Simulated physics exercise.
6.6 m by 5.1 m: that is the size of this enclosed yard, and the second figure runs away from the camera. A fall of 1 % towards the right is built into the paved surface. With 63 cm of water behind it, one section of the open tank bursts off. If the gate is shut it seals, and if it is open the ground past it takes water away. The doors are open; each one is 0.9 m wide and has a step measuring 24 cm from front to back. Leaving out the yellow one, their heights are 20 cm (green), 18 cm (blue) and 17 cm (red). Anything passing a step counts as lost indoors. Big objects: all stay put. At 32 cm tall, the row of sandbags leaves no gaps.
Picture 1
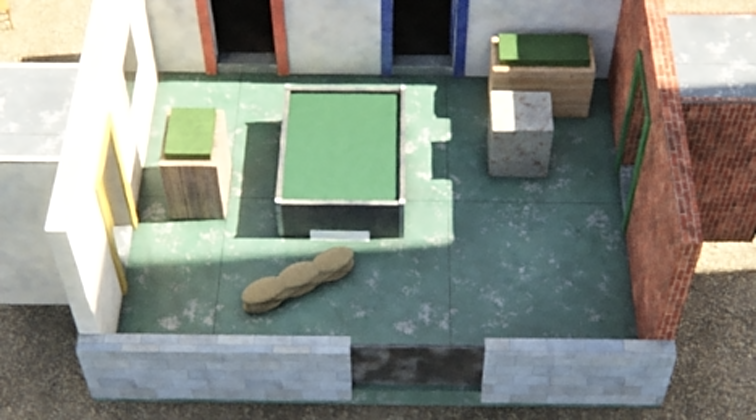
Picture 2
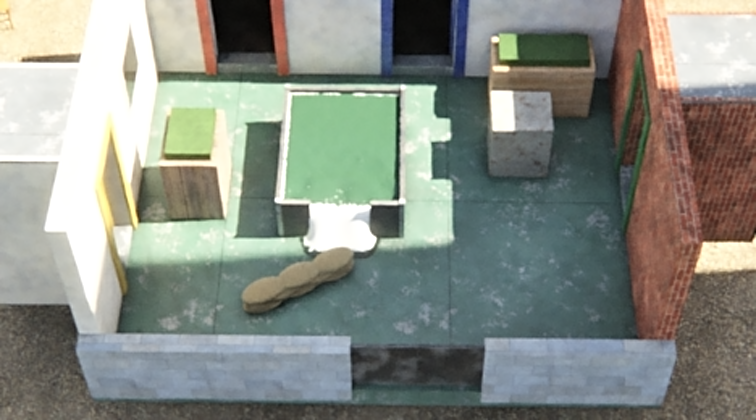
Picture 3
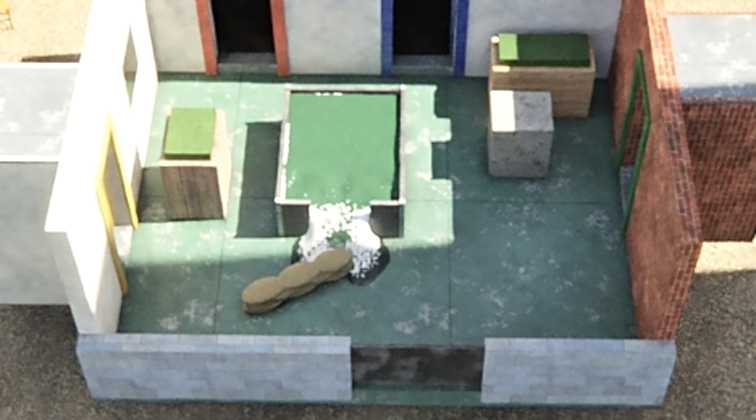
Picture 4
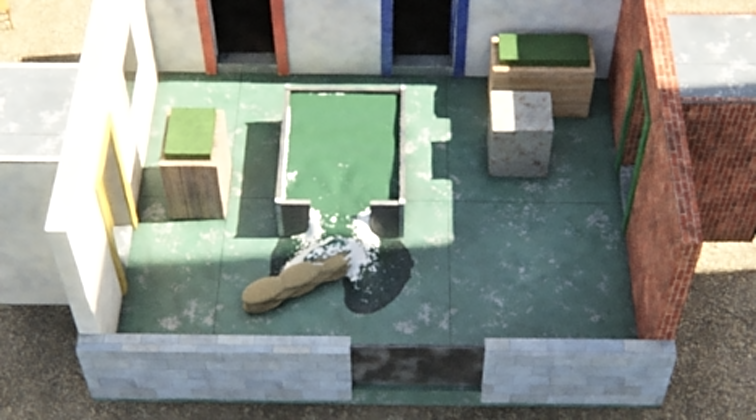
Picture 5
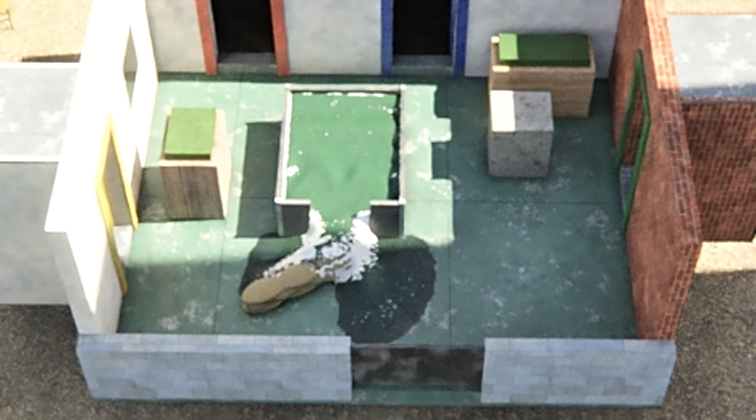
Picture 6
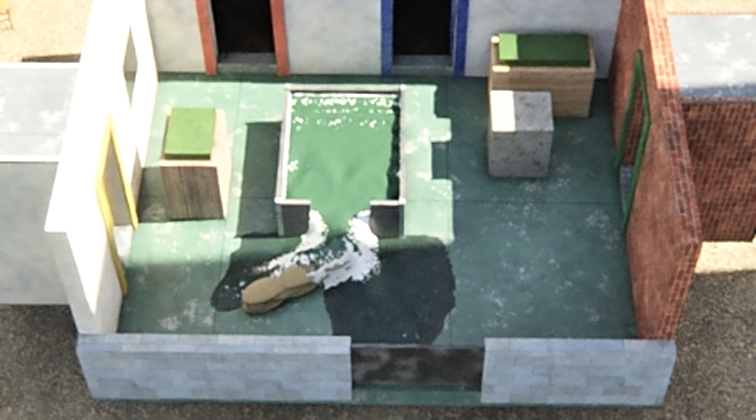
In a small walled yard, water burst from the front of an open tank, foamed white against the row of sandbags, and spread in a dark patch across the green floor on both sides.
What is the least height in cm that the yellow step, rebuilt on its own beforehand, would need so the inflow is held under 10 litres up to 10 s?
Around 17 cm would be enough.
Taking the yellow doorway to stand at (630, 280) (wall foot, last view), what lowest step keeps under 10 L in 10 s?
Minimum: Close to 11.0 cm.
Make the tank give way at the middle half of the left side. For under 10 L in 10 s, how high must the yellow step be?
Minimum height: Approx. 11.5 cm.
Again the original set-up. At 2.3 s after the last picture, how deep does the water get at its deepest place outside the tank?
Max depth: Near 28 cm.
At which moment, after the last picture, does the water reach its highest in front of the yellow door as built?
I'd say near 1.6 seconds.
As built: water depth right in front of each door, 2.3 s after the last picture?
Centimetres: Green = 0, blue = 0, red = 0, yellow = 16.
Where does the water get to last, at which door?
I'd say the blue one.
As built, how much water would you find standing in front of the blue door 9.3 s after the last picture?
About 8.0 centimetres.
Then, 0.7 s after the last picture water covers 30 % of the floor, deepest (45 cm) near (335, 255); 7 cm at the yellow door, 0 litres in over its 10 cm step.
Then, 2.3 s after the last picture water covers 50 % of the floor, deepest (28 cm) near (335, 255); 16 cm at the yellow door, 58 litres in over its 10 cm step.
Then, 9.3 s after the last picture water covers 95 % of the floor, deepest (14 cm) near (611, 175); 6 cm at the yellow door, 91 litres in over its 10 cm step.
At the yellow door as built, the water peaked near 21 cm, 1.5 s after the last picture.
With a step of 15 cm, 22 litres would have come in within the 10 s; with 21 cm, 1 litre. So under 10 litres takes about 17 cm.
